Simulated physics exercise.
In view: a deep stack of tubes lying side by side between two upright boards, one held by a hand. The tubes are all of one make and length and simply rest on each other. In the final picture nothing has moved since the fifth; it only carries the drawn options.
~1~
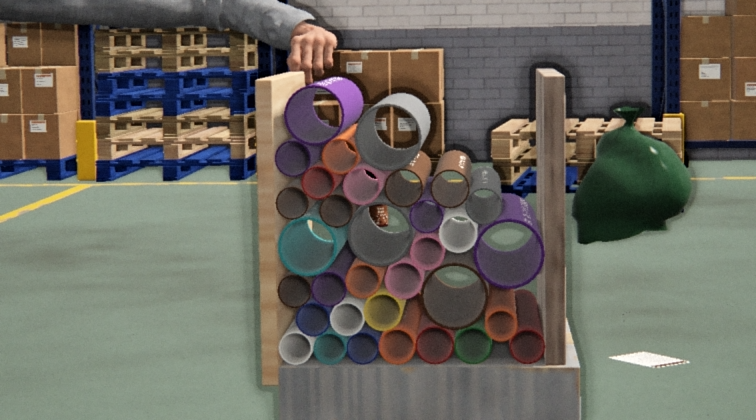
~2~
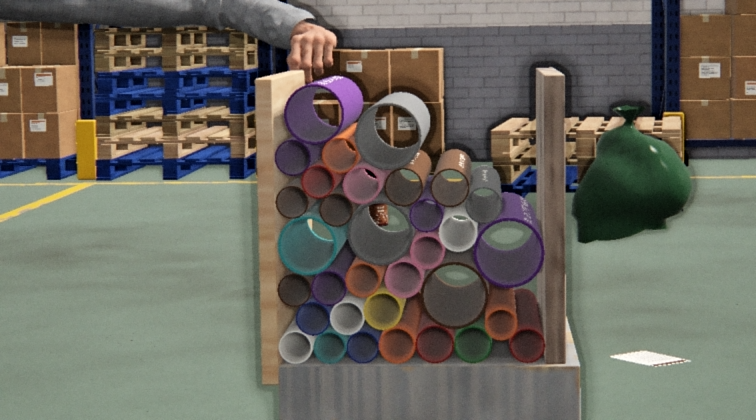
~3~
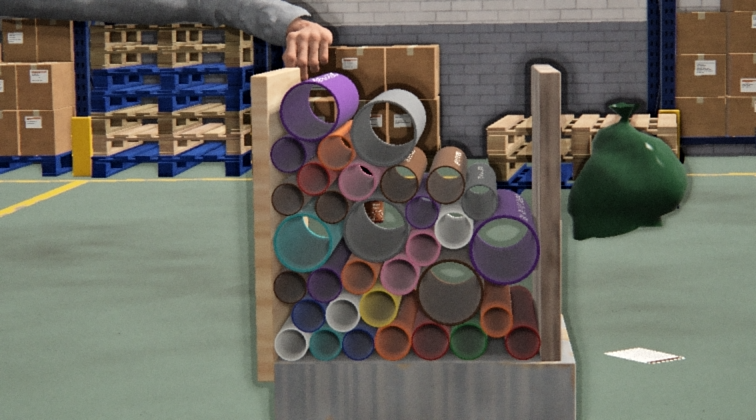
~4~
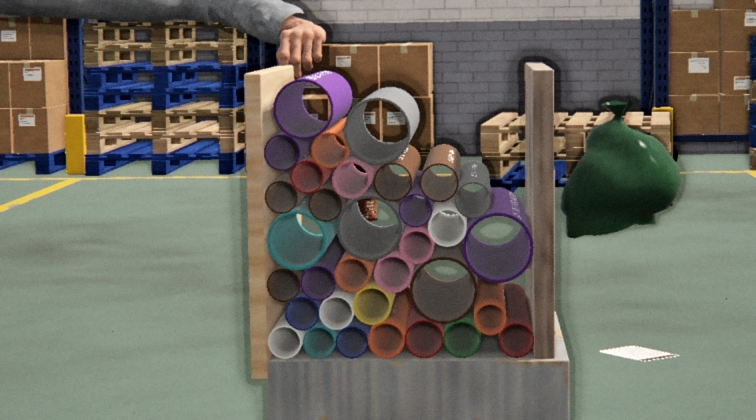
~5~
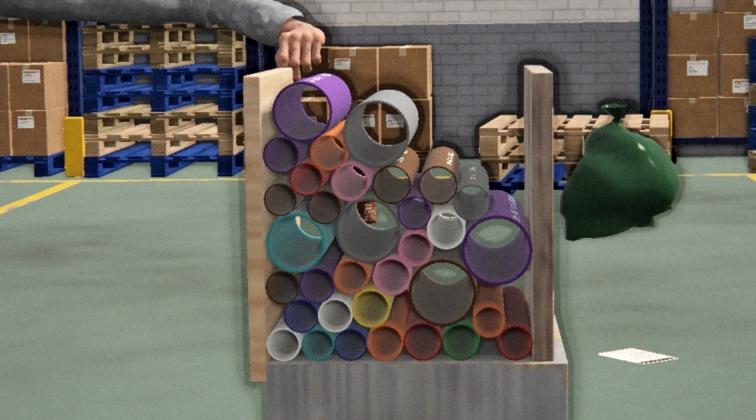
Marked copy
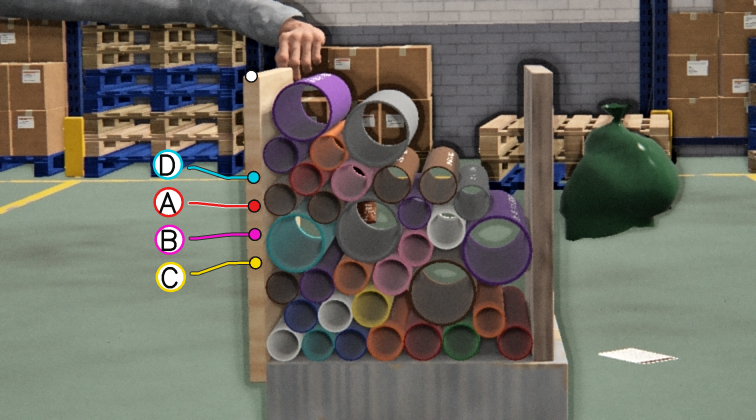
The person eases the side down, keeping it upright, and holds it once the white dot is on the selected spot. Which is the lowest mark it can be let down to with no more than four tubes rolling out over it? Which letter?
The last mark within the limit is A.
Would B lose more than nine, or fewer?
At B, fewer than nine.
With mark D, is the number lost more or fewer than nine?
It loses fewer than nine.
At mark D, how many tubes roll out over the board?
The count is none.
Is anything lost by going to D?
No.
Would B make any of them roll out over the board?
Yes, at B.
On the marked copy, A at (254, 206); B at (255, 234); C at (255, 263); D at (253, 178); the white dot at (251, 76).
Taking A. A third of the way, top of the board (262, 135).
Two thirds of the way, top of the board (264, 203).
When it is over, top of the board (264, 206), two out over the board.
As for the rest, B five out over the board; C five out over the board; D none out over the board.
